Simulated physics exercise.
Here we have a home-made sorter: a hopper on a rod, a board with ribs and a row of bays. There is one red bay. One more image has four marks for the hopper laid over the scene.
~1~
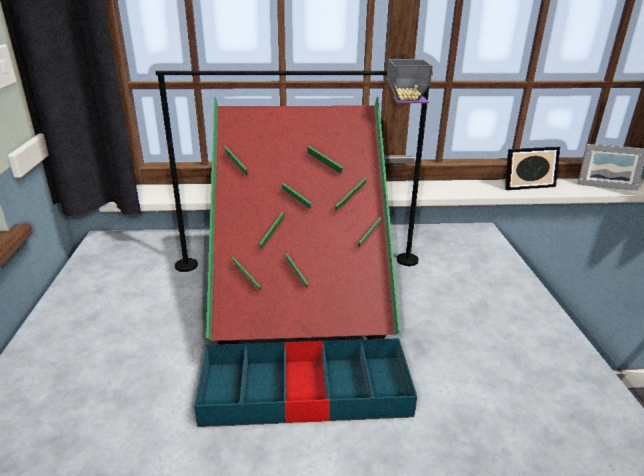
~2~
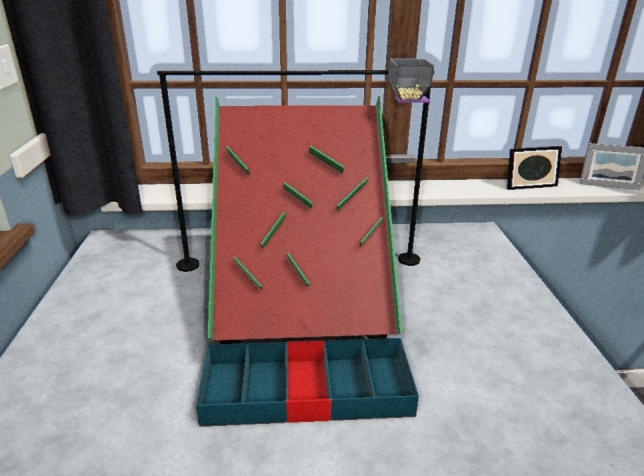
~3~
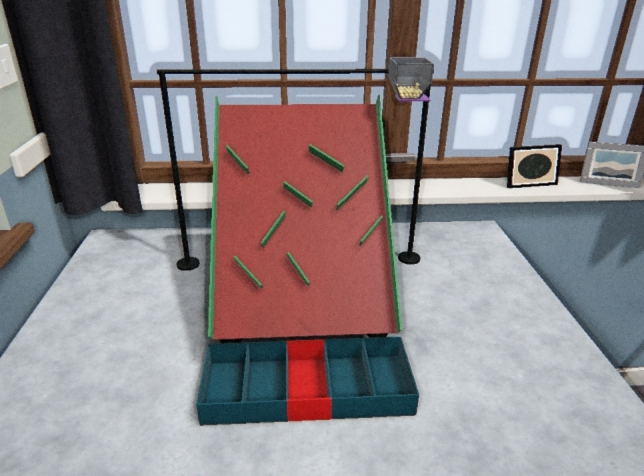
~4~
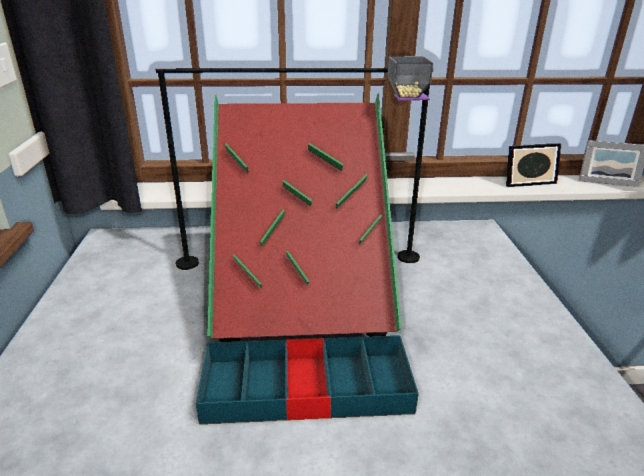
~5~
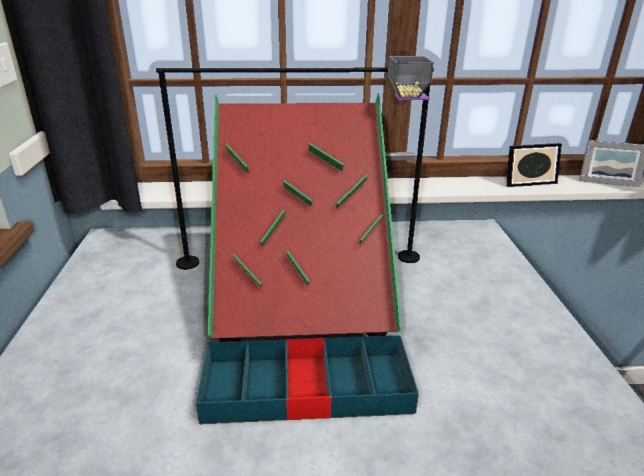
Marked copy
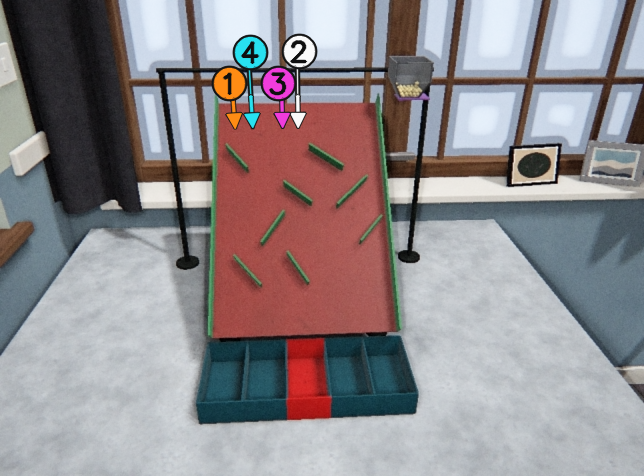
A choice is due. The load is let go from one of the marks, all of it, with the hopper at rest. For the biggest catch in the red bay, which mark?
4 works best here.
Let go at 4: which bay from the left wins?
The third from the left.
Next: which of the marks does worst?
2 it is.
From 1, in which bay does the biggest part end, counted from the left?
The third.
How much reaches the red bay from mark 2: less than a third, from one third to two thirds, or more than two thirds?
It is less than a third.
On the marked copy, mark 1 meets the board at (234, 123); mark 2 meets the board at (298, 122); mark 3 meets the board at (282, 122); mark 4 meets the board at (252, 122).
Choosing 1, about half in the red bay, about a third in other bays, a small part held on the board.
Choosing 2, about a quarter in the red bay, most in other bays, a stray few outside the box.
Choosing 3, about a third in the red bay, about two thirds in other bays.
Choosing 4, about two thirds in the red bay, about a third in other bays.
